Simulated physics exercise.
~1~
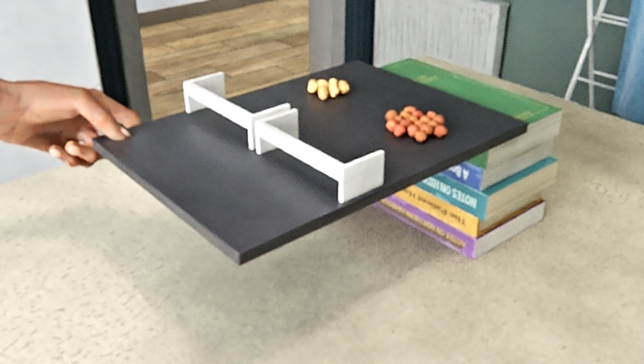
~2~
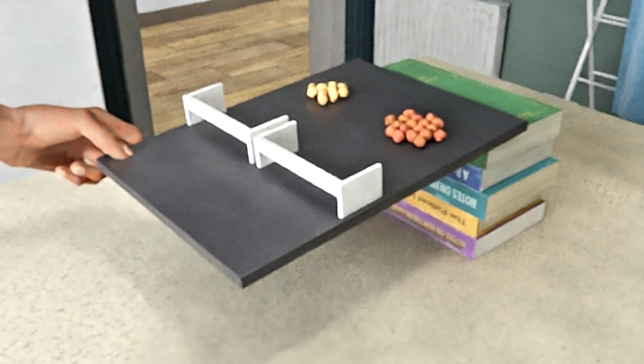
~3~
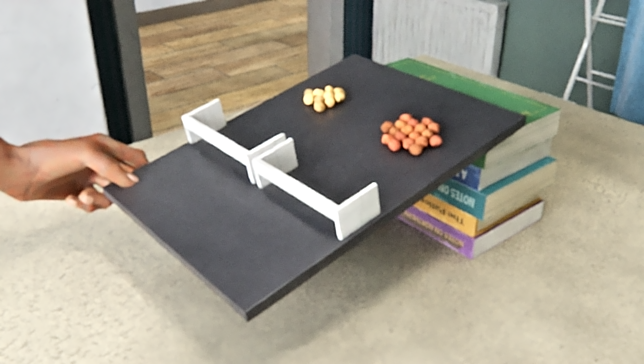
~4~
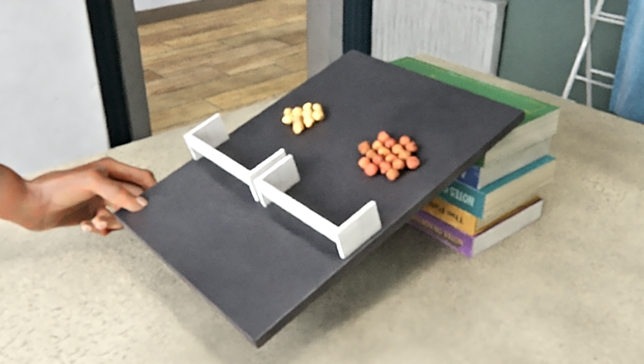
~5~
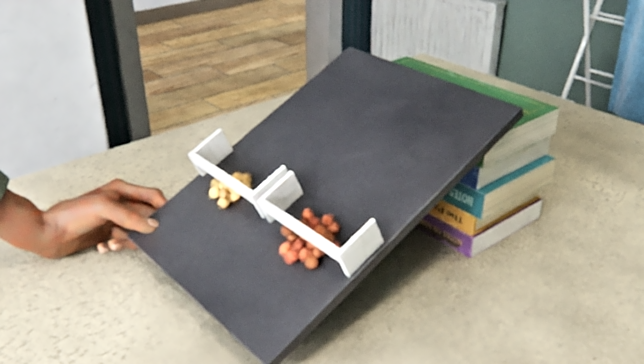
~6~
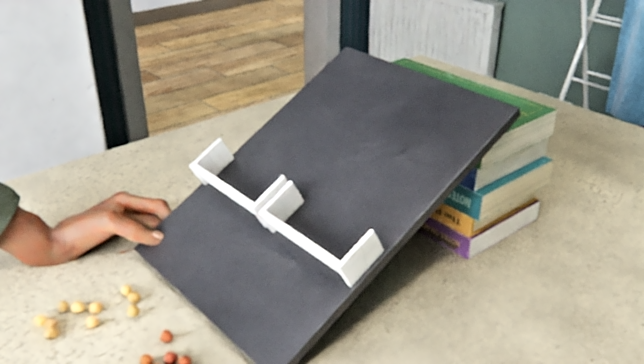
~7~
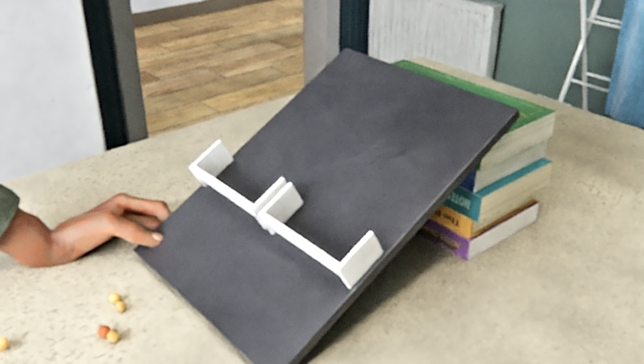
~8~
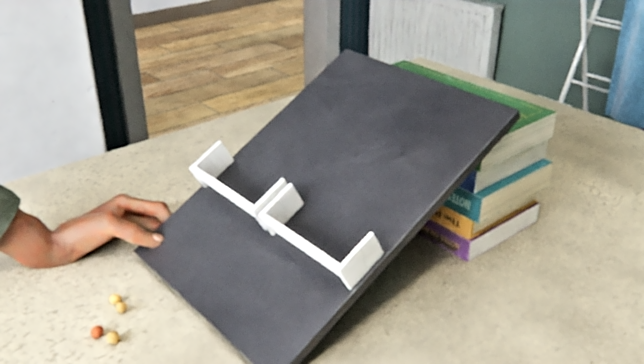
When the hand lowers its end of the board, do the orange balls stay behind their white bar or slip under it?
The orange balls slip under their white bar, and the yellow ones slip under theirs too.
